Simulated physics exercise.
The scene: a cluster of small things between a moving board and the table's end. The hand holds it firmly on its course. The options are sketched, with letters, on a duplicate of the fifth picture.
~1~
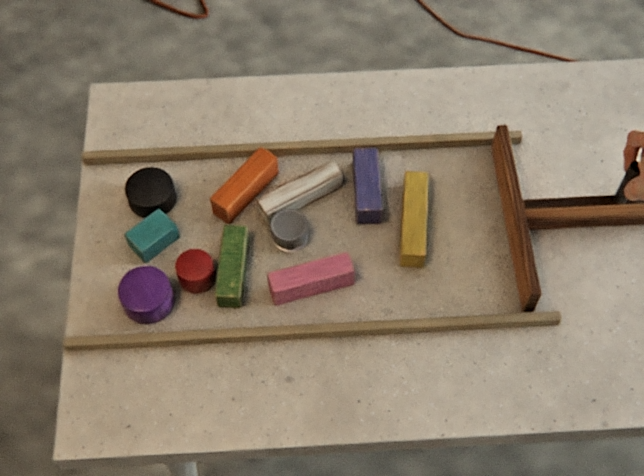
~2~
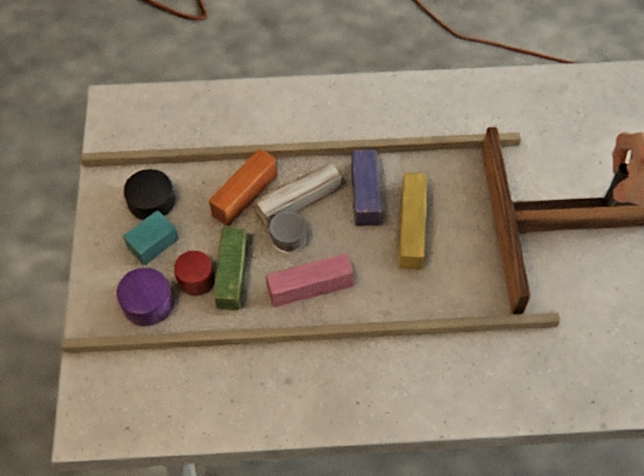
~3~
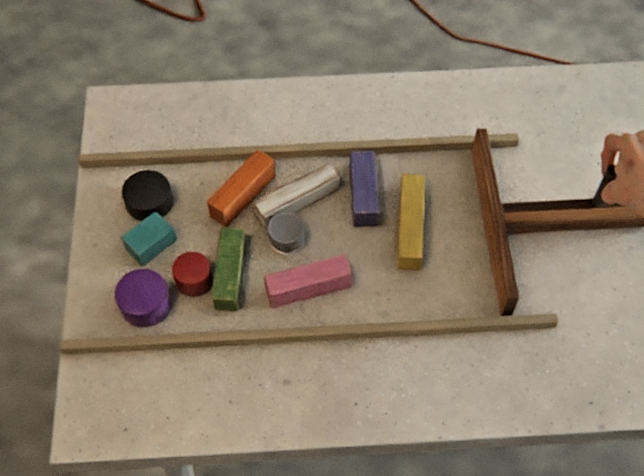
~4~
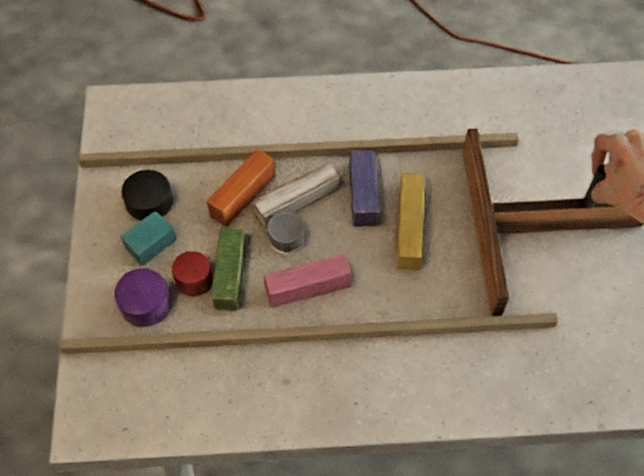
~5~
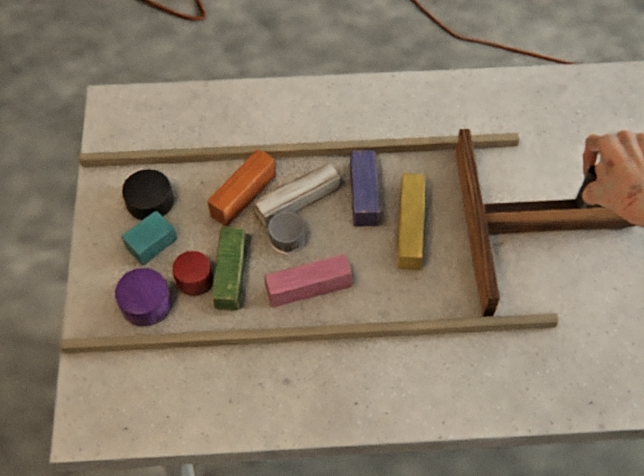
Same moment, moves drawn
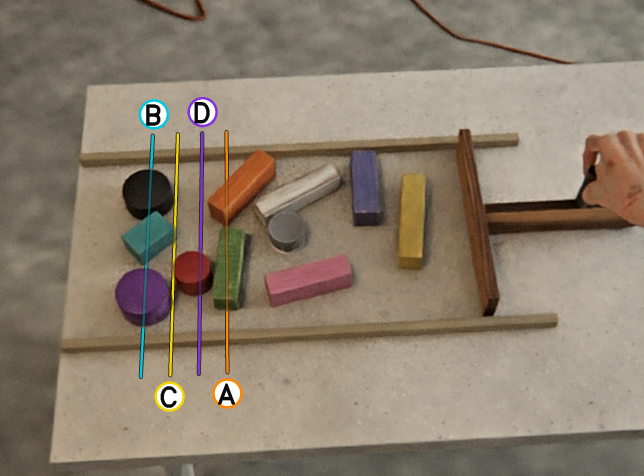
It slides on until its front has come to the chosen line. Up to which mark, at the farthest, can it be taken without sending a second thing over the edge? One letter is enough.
It should halt at D.
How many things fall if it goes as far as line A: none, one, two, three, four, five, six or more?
The count is none.
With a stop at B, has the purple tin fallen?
By then, yes.
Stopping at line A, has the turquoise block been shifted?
By then, yes.
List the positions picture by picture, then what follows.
In the first frame, grey tin (290, 231); yellow bar (414, 218); black tin (151, 193).
In the second frame, board (508, 207); blue bar (366, 187).
In the third frame, board (497, 208); orange stick (241, 188).
In the fourth frame, board (487, 208); purple tin (143, 298).
In the fifth frame, board (479, 209); turquoise block (150, 238); pink bar (309, 281); grey tin (287, 233).
On the marked copy, A at (227, 243); B at (147, 247); C at (174, 245); D at (201, 244).
With D. Early on, board (380, 213); blue bar (332, 188); white stick (281, 198).
Further on, board (281, 218); purple tin (139, 299); red tin (165, 265).
At the end, board (202, 222); black tin (84, 180); purple tin (75, 300); none fallen.
As for the rest, A is within the limit but short; B drops five; C drops three.
